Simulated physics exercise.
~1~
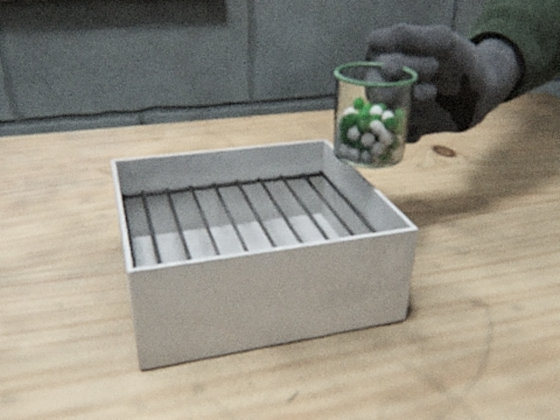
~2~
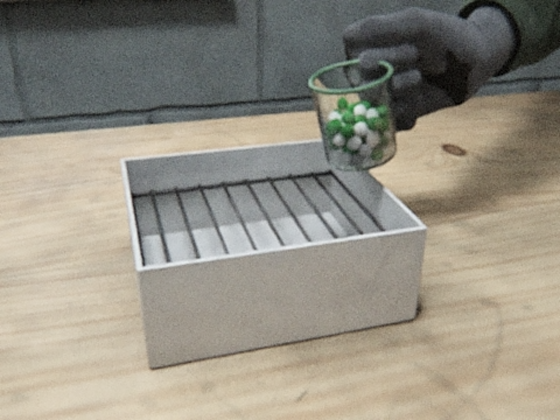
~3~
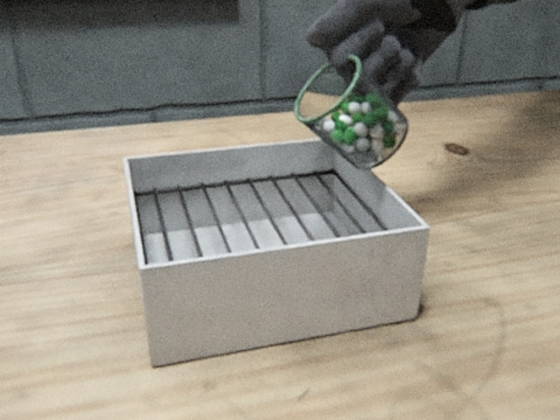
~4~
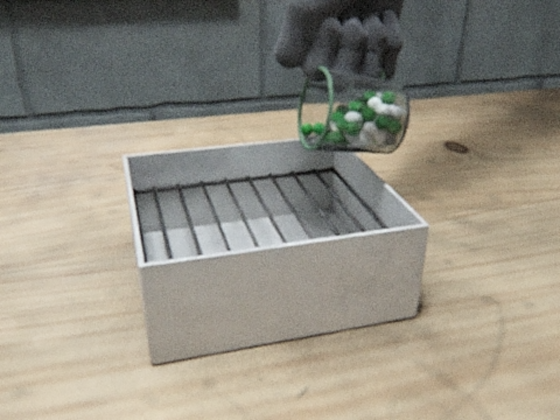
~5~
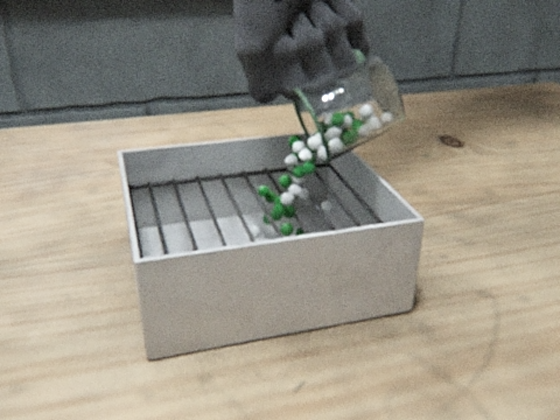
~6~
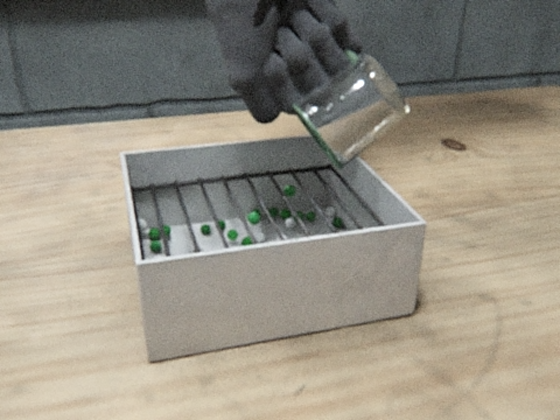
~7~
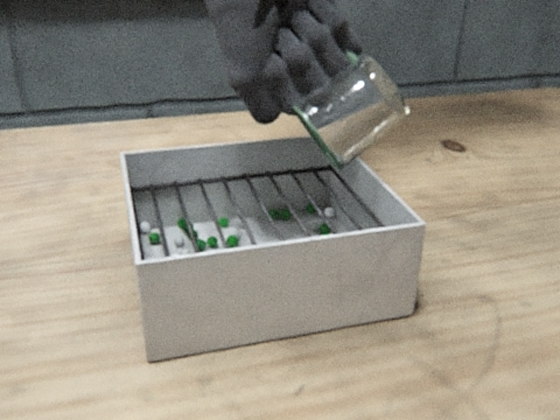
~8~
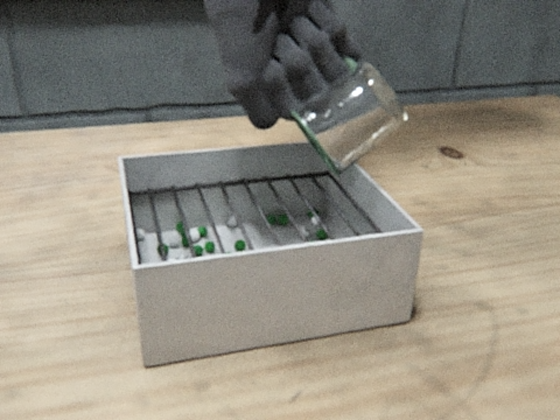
Green and white beads tumbling from a glass tipped by a gloved hand, all dropping through dark wires into a pale box.
